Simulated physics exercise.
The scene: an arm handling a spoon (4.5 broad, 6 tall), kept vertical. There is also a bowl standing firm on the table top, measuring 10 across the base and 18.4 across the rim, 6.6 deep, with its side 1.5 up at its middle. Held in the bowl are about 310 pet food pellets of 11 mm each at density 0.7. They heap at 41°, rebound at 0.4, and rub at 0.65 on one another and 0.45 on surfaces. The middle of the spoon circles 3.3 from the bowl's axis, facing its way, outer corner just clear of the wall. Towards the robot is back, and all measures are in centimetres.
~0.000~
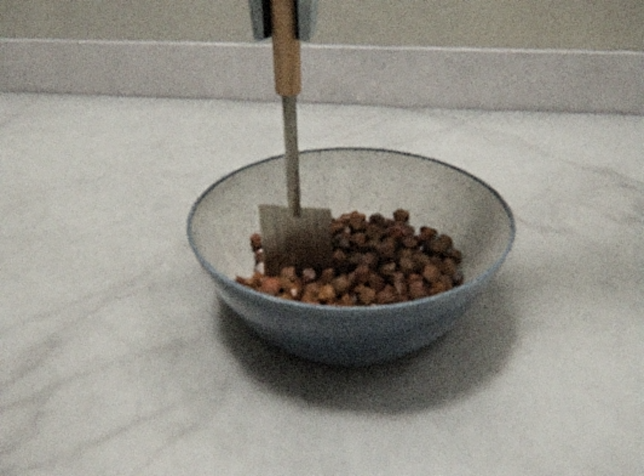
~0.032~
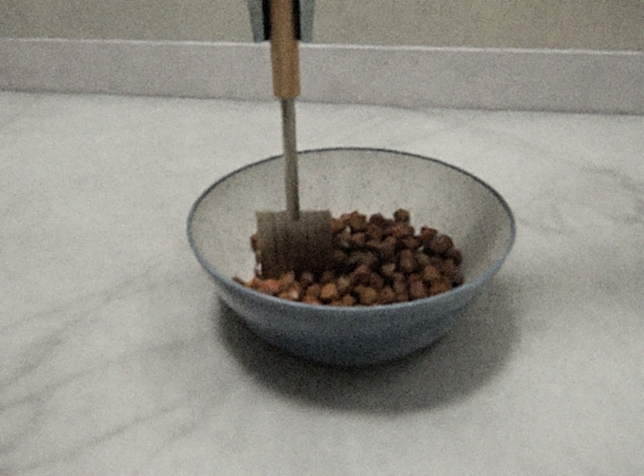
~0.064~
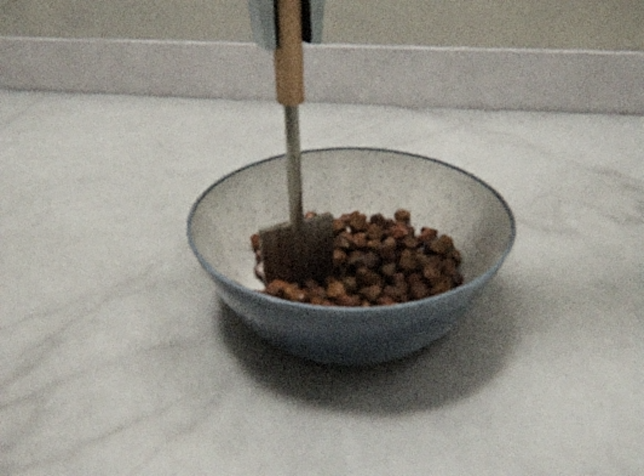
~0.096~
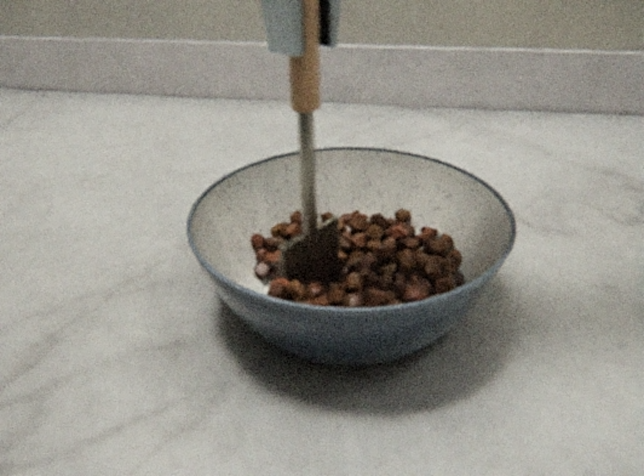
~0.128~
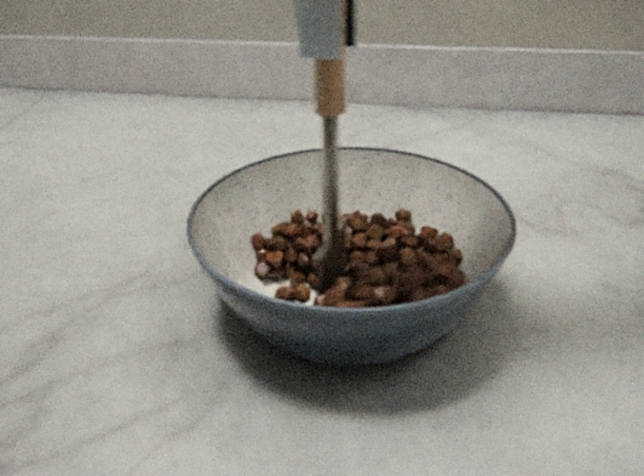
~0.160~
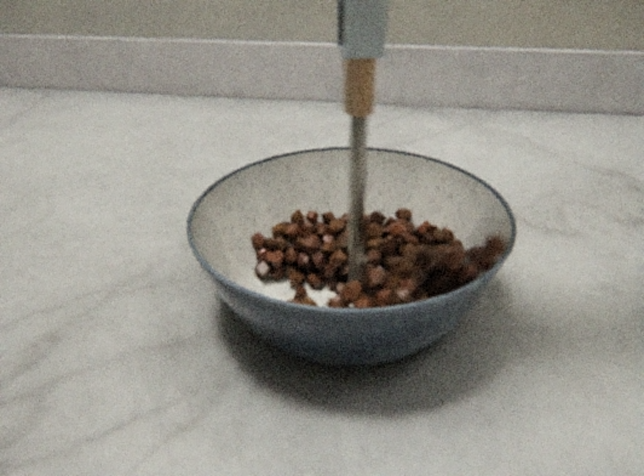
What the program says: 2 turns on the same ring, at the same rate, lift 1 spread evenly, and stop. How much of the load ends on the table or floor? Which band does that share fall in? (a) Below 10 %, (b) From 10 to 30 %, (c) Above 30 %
a.
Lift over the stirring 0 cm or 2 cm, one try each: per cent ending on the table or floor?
First try about 5 per cent, second about 5 per cent.
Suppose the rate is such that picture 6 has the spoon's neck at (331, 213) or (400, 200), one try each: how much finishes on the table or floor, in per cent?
So, roughly 0 percent the first time and 20 percent the second.
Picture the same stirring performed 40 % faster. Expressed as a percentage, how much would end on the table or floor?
That would be some 20 percent.
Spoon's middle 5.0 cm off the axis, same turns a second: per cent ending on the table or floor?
Then some 20 percent.
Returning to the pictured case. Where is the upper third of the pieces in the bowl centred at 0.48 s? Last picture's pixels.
Somewhere around (259, 230) in the last view.
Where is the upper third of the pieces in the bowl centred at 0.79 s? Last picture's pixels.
It is centred roughly at (411, 219).
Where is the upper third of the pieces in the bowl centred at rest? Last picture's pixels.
In the final view it lies around (309, 269).
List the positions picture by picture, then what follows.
In the first frame, spoon neck at (293, 185), 0° round; upper third of the load around (363, 260), from x 240 to 455, top at y 215; 312 in the bowl.
In the second frame, spoon neck at (292, 188), 10° round; upper third of the load around (363, 265), from x 235 to 455, top at y 215.
In the third frame, spoon neck at (296, 198), 33° round; upper third of the load around (363, 283), from x 235 to 455, top at y 215.
In the fourth frame, spoon neck at (309, 207), 57° round; upper third of the load around (373, 290), from x 245 to 455, top at y 215.
In the fifth frame, spoon neck at (331, 213), 82° round; upper third of the load around (382, 293), from x 255 to 460, top at y 215.
In the sixth frame, spoon neck at (357, 214), 106° round; upper third of the load around (406, 281), from x 260 to 495, top at y 215; 312 in the bowl.
After 0.48 s, 345° round, highest piece 8 above the table; 303 in the bowl, 9 on the table or floor.
After 0.79 s, 225° round, highest piece 8 above the table; 300 in the bowl, 12 on the table or floor.
After 1.15 s, 0° round, highest piece 5 above the table; 300 in the bowl, 12 on the table or floor.
After 1.85 s, 0° round, highest piece 5 above the table; 300 in the bowl, 12 on the table or floor.
At rest, 300 in the bowl, 12 on the table or floor. That is 4 % on the table or floor.
